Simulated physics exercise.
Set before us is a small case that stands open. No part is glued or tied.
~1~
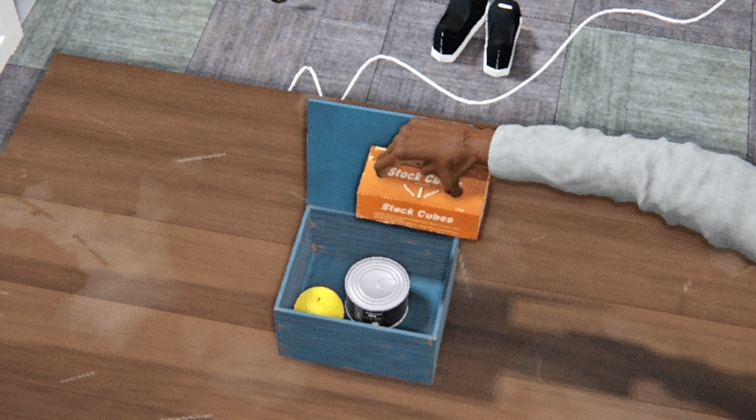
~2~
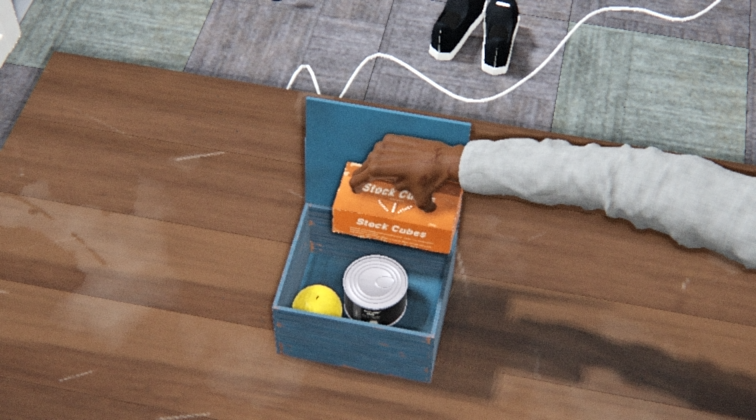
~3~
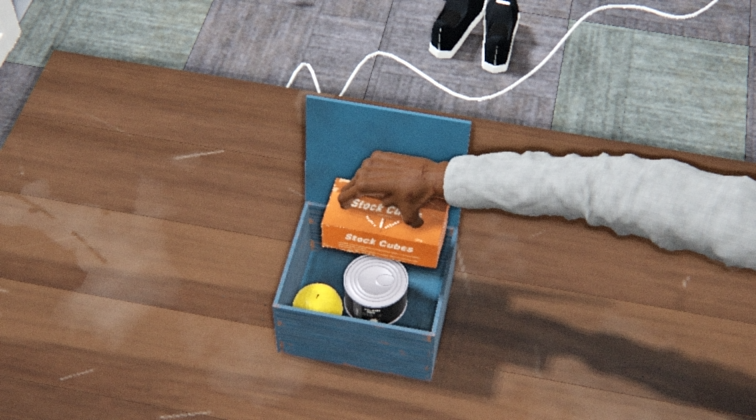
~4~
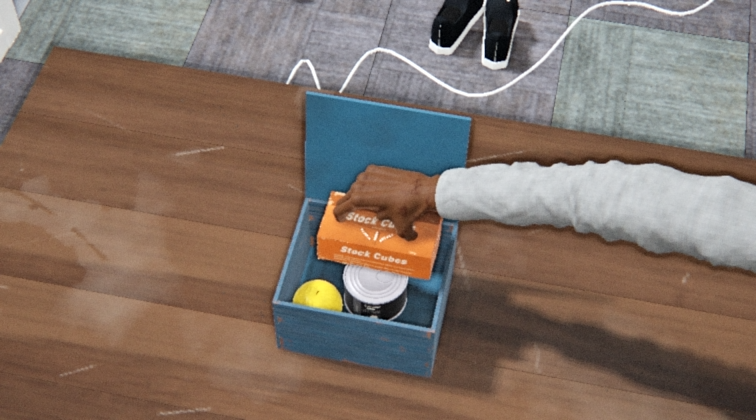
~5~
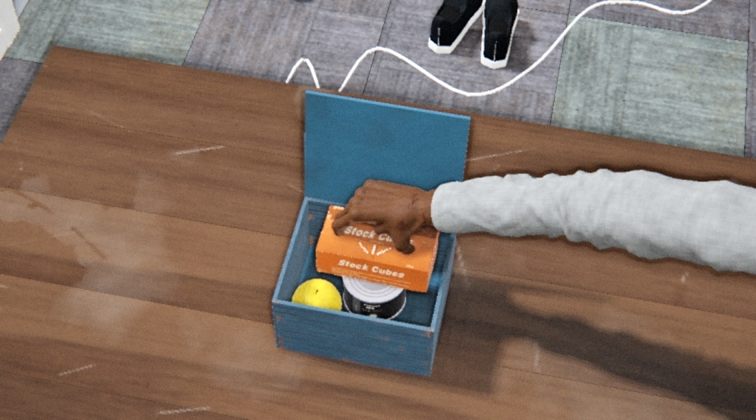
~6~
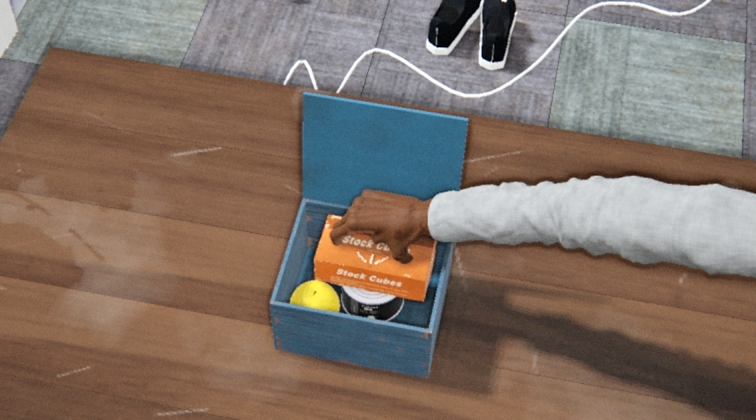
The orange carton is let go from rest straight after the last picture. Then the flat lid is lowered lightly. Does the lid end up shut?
Yes.
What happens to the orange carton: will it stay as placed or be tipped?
At the finish the orange carton holds its orientation.
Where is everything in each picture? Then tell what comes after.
In the first picture, coming down; orange carton (424, 192); black tub (377, 294).
In the second picture, coming down; orange carton (398, 207); black tub (375, 292).
In the third picture, coming down; orange carton (386, 223); black tub (376, 291).
In the fourth picture, coming down; orange carton (380, 235); black tub (376, 287).
In the fifth picture, coming down; orange carton (378, 248).
In the sixth picture, put in, still held; orange carton (376, 258).
Then, 1.10 s later than the last frame, lid starting down; orange carton moved a little near (379, 267).
Then, 1.70 s later than the last frame, lid 54° above the rim; orange carton moved a little near (379, 267).
Then, 2.20 s later than the last frame, lid 17° above the rim; orange carton moved a little near (379, 267).
When it is over, lid shut; all 3 as before. End places, in pixels of the last picture, orange carton near (379, 267).
